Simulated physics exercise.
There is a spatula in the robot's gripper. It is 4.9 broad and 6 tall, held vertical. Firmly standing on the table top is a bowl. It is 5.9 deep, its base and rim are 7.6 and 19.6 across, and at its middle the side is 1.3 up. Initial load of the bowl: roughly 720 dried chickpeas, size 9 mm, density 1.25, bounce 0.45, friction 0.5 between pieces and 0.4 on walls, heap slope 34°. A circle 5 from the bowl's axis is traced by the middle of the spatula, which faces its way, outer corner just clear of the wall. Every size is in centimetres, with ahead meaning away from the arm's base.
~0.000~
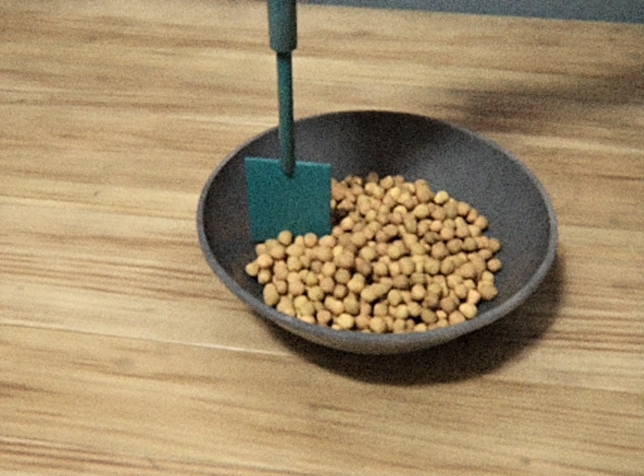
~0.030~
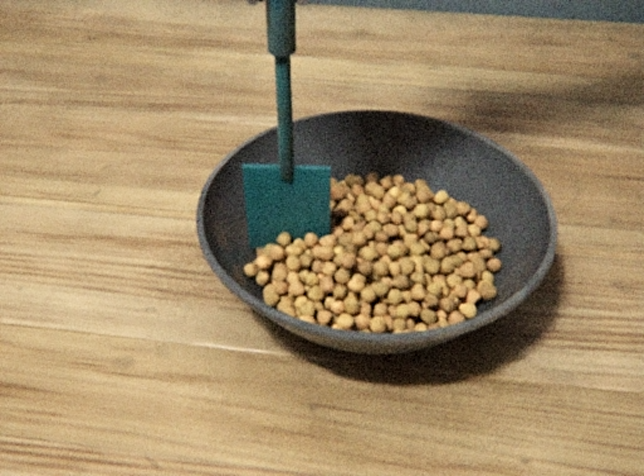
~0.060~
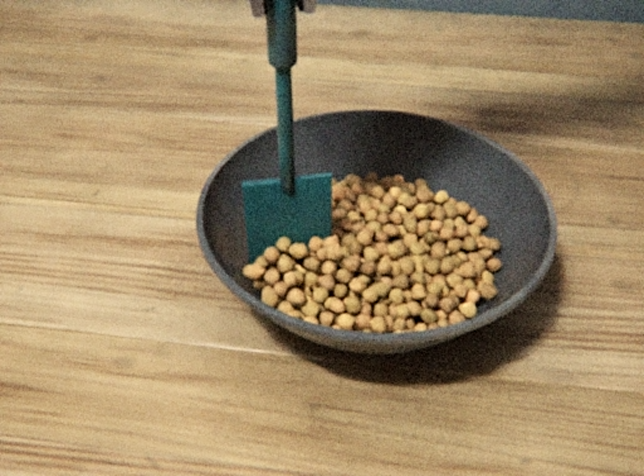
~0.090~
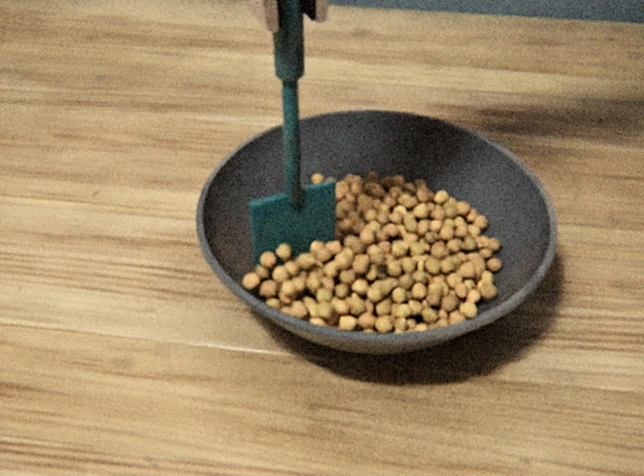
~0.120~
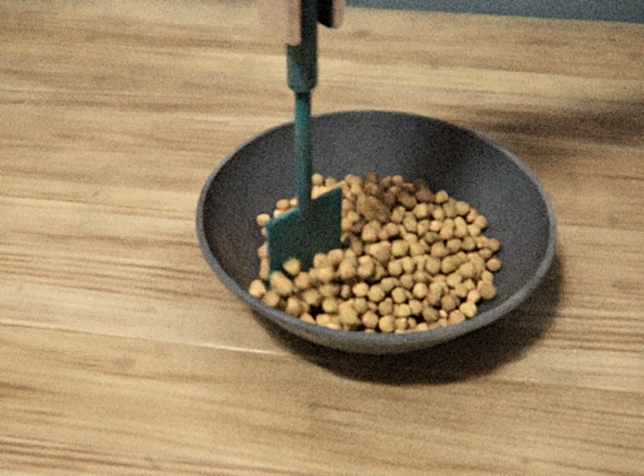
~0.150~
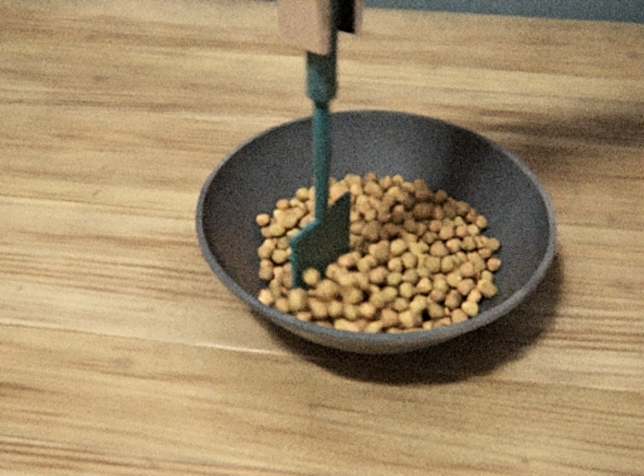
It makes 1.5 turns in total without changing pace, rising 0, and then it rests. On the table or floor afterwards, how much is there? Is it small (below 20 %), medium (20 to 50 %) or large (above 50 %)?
It is small.
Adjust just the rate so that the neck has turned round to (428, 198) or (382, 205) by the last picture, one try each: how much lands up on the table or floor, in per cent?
Near 35 per cent for the first, near 30 per cent for the second.
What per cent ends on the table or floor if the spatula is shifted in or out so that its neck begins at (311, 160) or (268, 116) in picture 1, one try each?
Roughly 0 % and 0 %.
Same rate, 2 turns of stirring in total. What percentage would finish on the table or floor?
20 %.
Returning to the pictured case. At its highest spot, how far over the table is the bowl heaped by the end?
6.5 cm, give or take.
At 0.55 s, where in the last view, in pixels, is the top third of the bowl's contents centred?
About (379, 167) in the last picture.
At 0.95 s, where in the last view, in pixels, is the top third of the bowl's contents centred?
In the last picture it sits around (378, 300).
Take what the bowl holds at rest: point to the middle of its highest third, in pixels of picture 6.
It is centred around (444, 207).
After 0.55 s, 249° round, highest piece 8 above the table; 698 in the bowl, 14 on the table or floor, 13 in flight or on the tool.
After 0.95 s, 77° round, highest piece 8 above the table; 663 in the bowl, 58 on the table or floor, 4 in flight or on the tool.
After 1.35 s, 180° round, highest piece 6 above the table; 640 in the bowl, 85 on the table or floor.
After 2.05 s, 180° round, highest piece 6 above the table; 640 in the bowl, 85 on the table or floor.
At rest, 640 in the bowl, 85 on the table or floor. That is 12 % on the table or floor.
